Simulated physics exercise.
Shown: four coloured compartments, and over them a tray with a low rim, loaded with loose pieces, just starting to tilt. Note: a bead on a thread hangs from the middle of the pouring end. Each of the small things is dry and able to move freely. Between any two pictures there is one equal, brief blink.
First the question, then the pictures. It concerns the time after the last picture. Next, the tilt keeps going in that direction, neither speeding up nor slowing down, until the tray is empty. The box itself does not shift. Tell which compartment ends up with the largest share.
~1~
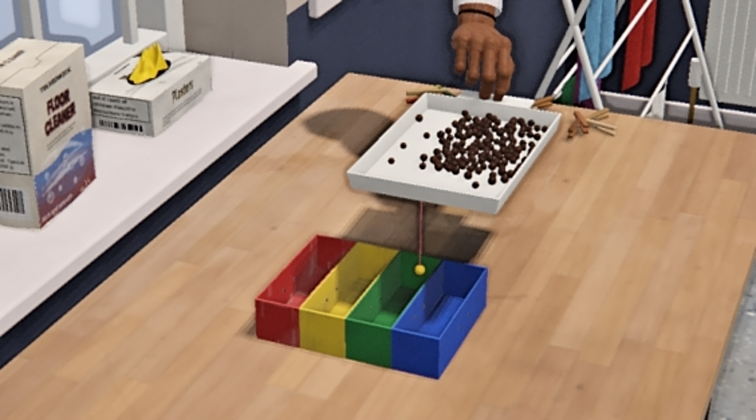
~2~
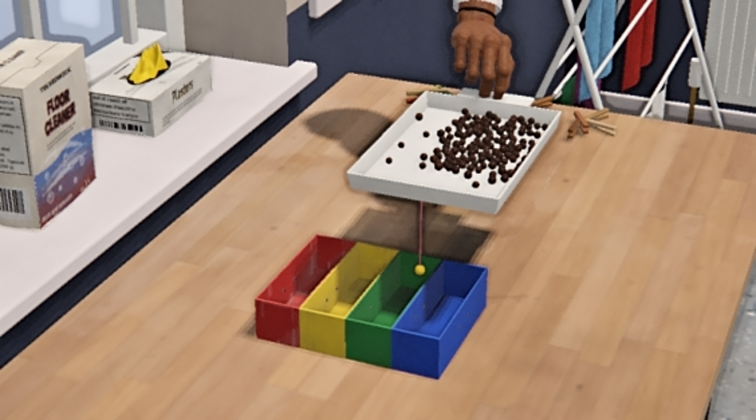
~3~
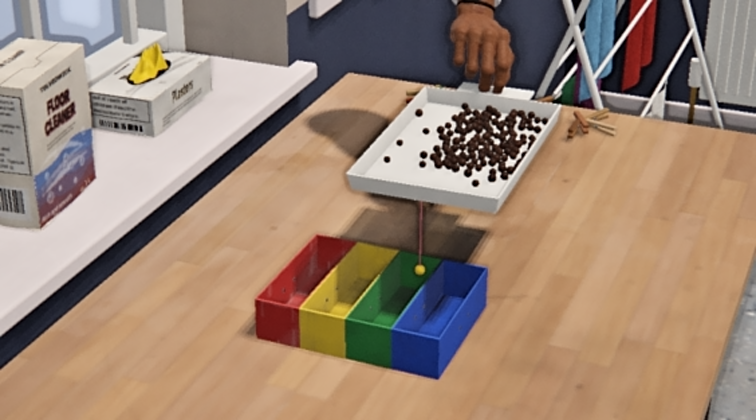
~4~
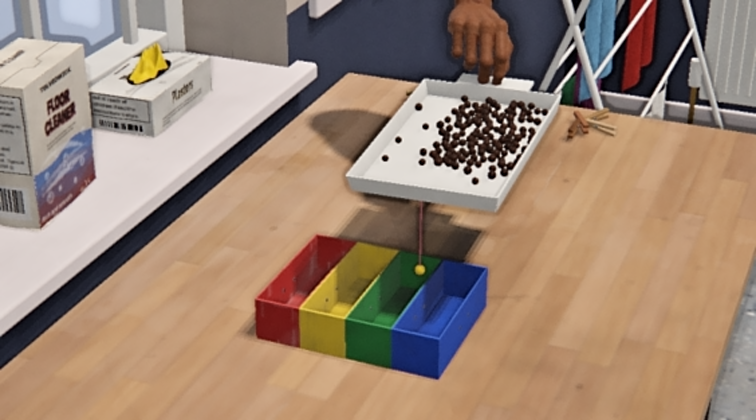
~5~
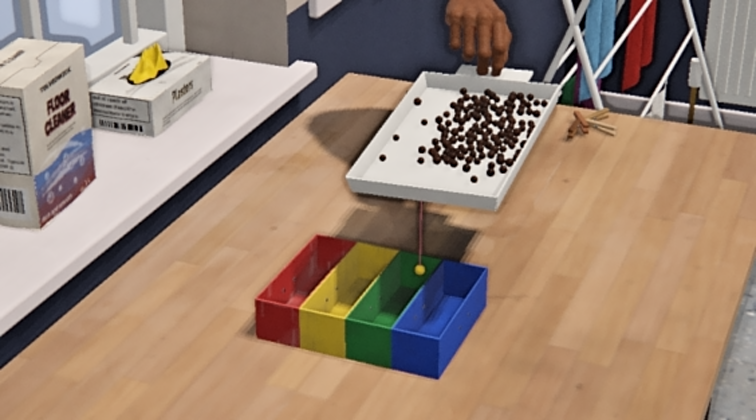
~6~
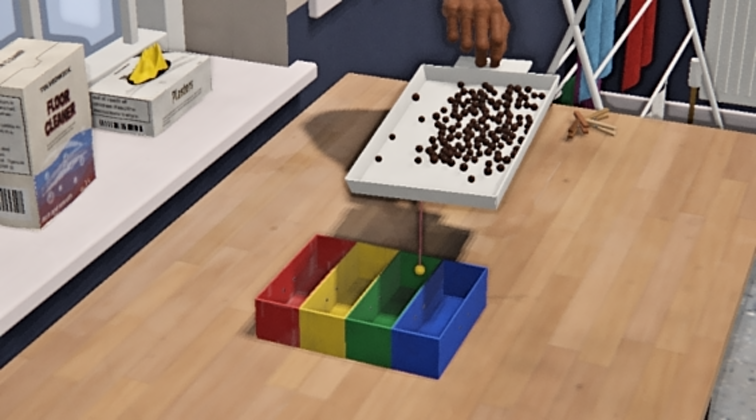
The yellow compartment ends up with the largest share.
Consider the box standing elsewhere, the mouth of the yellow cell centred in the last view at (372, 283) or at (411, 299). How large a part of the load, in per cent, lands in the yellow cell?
40 %, then 0 %.
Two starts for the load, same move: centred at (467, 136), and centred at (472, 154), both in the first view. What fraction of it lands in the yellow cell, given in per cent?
It would be 70 in a hundred, and then 70 in a hundred.
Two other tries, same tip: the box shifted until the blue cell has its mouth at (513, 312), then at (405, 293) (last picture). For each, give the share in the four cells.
First case 40 in a hundred, second case 100 in a hundred.
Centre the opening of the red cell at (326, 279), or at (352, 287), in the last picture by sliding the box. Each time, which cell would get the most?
First try: That red cell. Second try: Red.
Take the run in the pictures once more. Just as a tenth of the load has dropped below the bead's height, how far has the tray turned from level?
I'd say close to 80 degrees.
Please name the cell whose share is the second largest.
That one is that green cell.
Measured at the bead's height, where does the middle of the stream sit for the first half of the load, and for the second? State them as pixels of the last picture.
The opening half passes (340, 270), the closing half (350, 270).
Just after the last frame, tray tipped steeply; almost all on the tray; just a few in the yellow cell; just a few in the red cell; just a few falling or outside the box.
A moment on, tray tipped right over; about a tenth on the tray; roughly half in the yellow cell; about a tenth in the green cell; about a tenth in the red cell; about a tenth falling or outside the box.
Further on, tray tipped past a quarter turn; roughly two thirds in the yellow cell; roughly a quarter in the green cell; about a tenth in the red cell; just a few in the blue cell; just a few falling or outside the box.
When it is over, tray tipped past a quarter turn; roughly two thirds in the yellow cell; roughly a quarter in the green cell; about a tenth in the red cell; just a few in the blue cell; just a few outside the box.
